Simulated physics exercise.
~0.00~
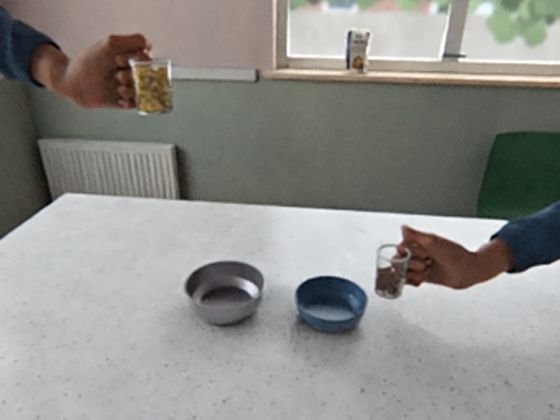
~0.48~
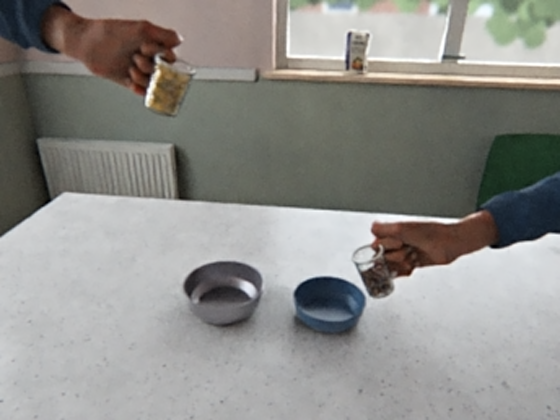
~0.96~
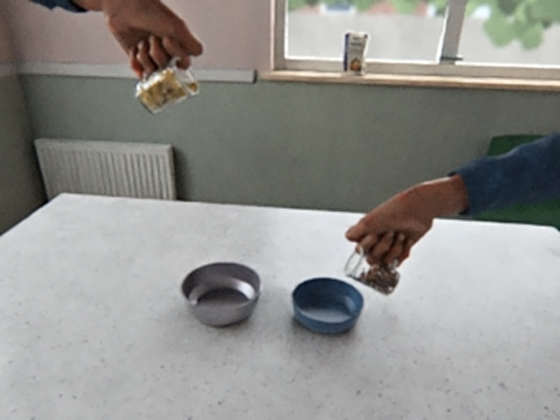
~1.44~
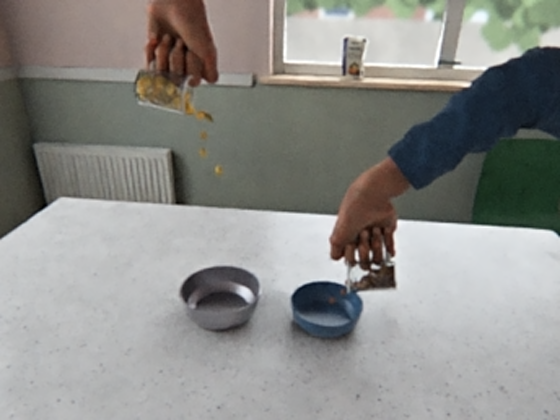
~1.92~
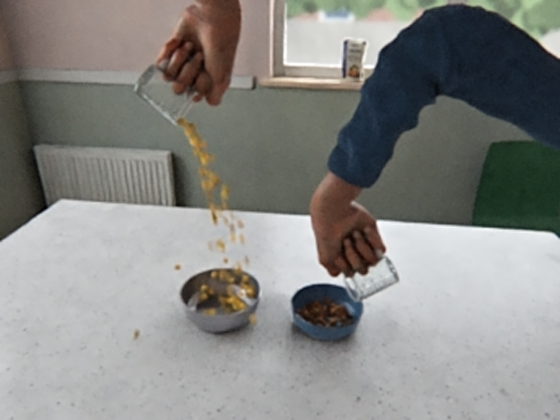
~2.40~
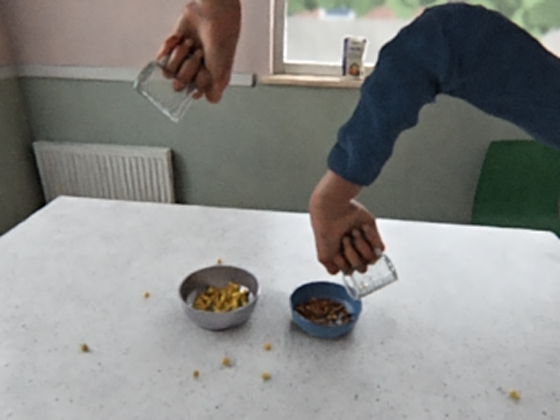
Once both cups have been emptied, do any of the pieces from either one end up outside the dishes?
Yes, several of the yellow pieces poured from the high left cup end up scattered on the table around the grey dish. The brown pieces from the low right cup all end up in the blue dish.
